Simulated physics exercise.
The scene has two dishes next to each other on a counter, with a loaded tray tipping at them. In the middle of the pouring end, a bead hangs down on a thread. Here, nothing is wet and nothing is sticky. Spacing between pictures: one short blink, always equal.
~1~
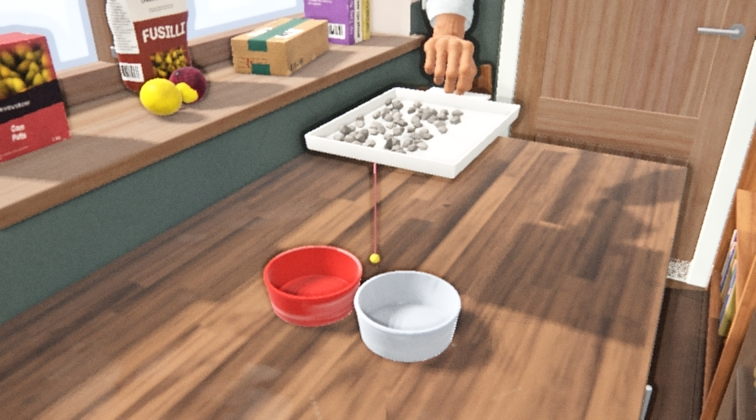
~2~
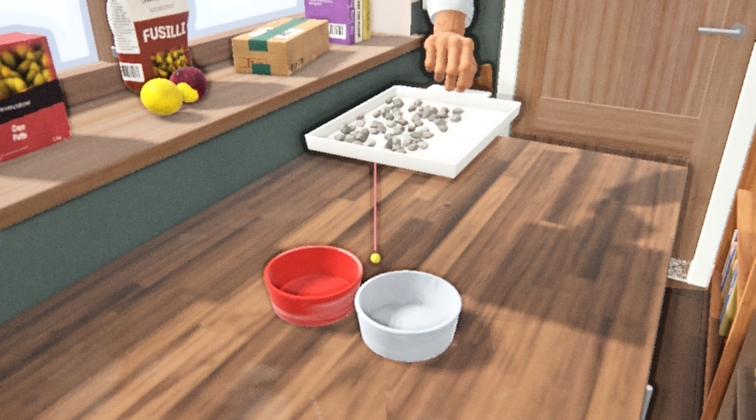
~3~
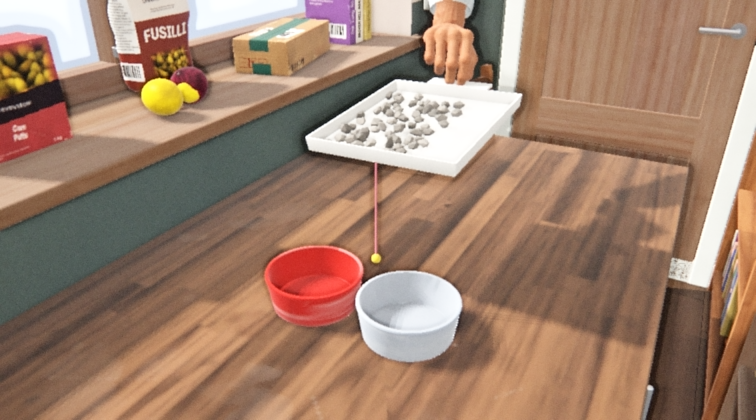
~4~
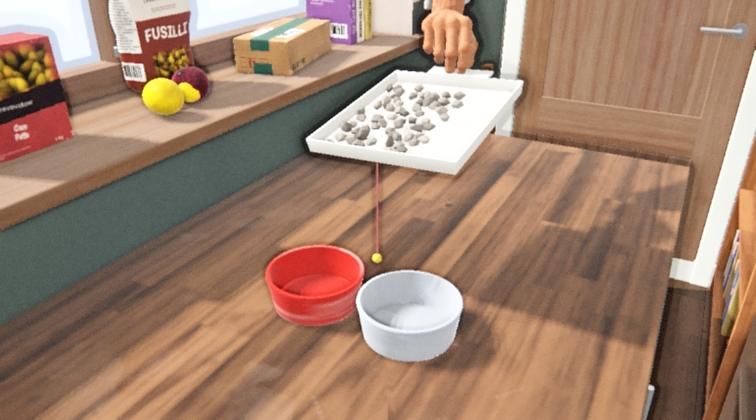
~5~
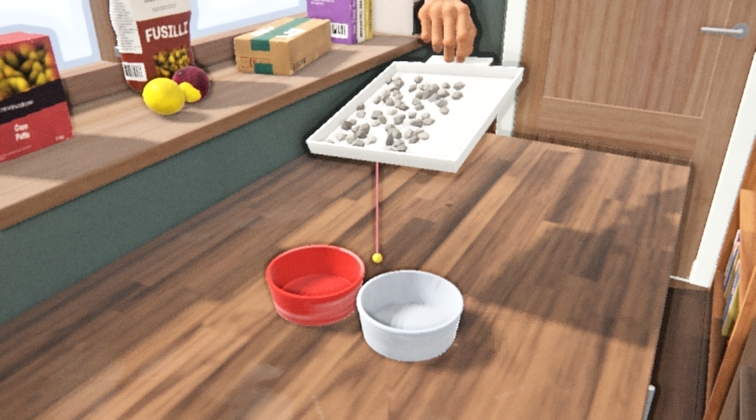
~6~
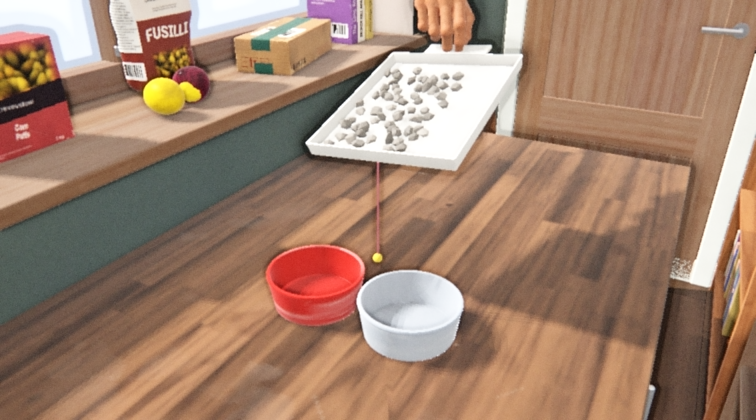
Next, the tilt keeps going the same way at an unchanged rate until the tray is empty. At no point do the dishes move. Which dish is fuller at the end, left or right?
The left one fills more.
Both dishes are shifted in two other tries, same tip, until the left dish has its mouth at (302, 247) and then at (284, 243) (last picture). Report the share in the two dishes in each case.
The first comes to 50 percent and the second to 50 percent.
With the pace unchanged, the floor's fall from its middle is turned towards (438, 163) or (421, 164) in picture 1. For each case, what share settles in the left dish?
The first try would leave around 0 per cent there, the second around 0 per cent.
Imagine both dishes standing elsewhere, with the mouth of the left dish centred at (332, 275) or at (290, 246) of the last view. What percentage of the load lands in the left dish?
Roughly 80 per cent, then roughly 40 per cent.
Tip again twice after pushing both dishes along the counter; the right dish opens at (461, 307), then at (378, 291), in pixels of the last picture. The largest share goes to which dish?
Answer, in order: The one to the left and the one to the left.
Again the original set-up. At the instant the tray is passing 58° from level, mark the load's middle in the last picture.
In the last view, the load is centred near (346, 126).
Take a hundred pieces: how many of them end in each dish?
In per cent, left near 100 and right near 0.
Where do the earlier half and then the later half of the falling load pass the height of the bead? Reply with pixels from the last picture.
Early-half point (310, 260); late-half point (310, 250).
Just after the last frame, tray tipped steeply; almost all on the tray; just a few in the air.
A moment on, tray tipped right over; roughly two thirds on the tray; roughly a quarter in the left dish; just a few outside both; roughly a quarter in the air.
Further on, tray tipped past a quarter turn; almost all in the left dish; about a tenth outside both.
When it is over, tray tipped past a quarter turn; not one in the right dish; almost all in the left dish; about a tenth outside both.
